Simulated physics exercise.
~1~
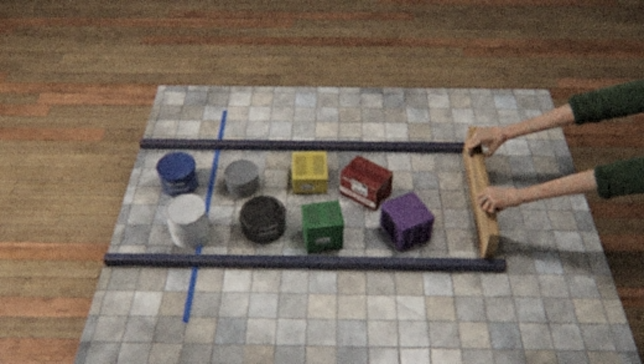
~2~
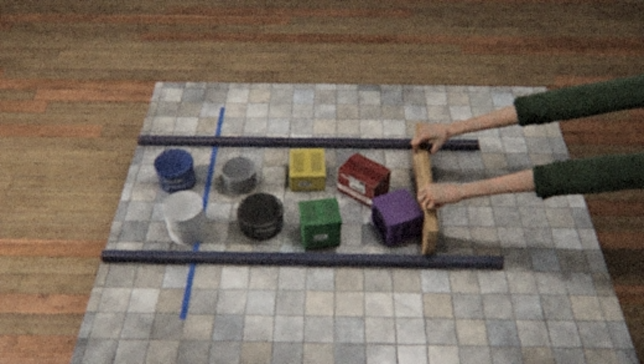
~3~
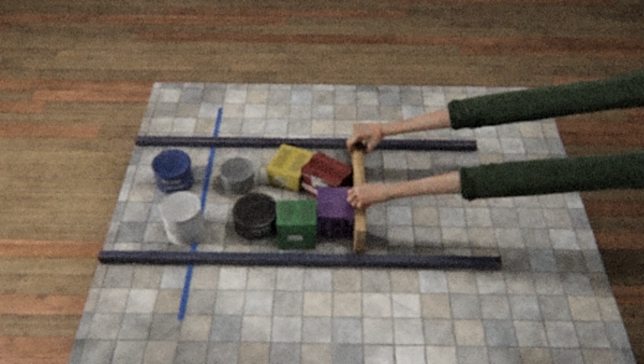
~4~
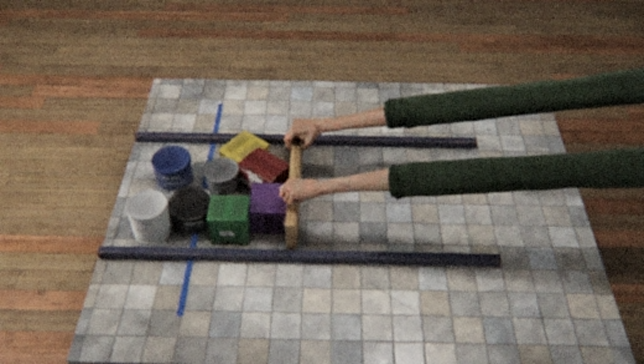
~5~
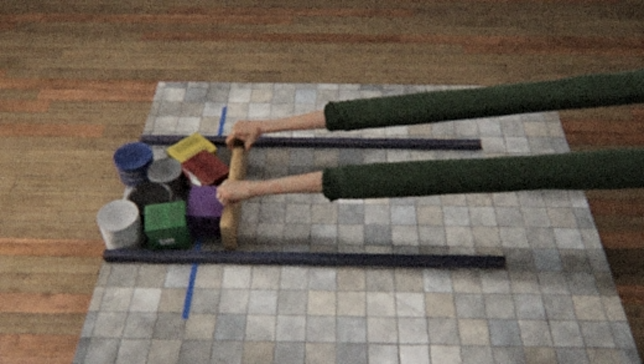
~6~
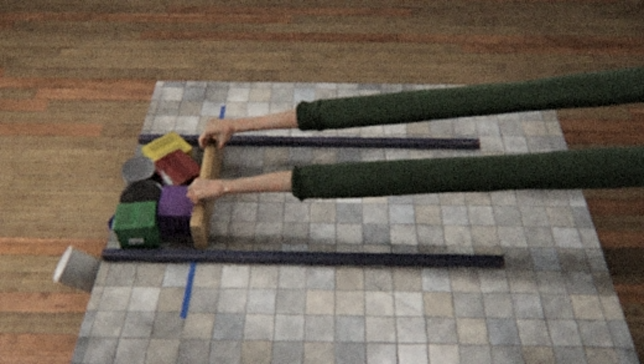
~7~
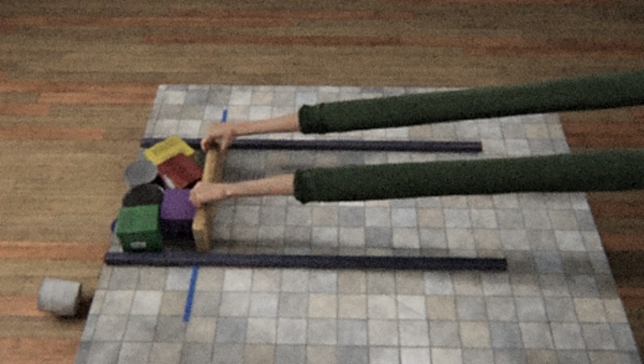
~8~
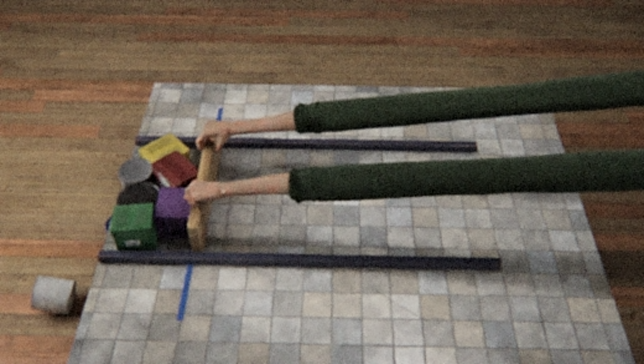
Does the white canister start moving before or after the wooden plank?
The white canister starts moving after the wooden plank. The plank is already sliding left and pushing boxes together while the canister still stands in its place.
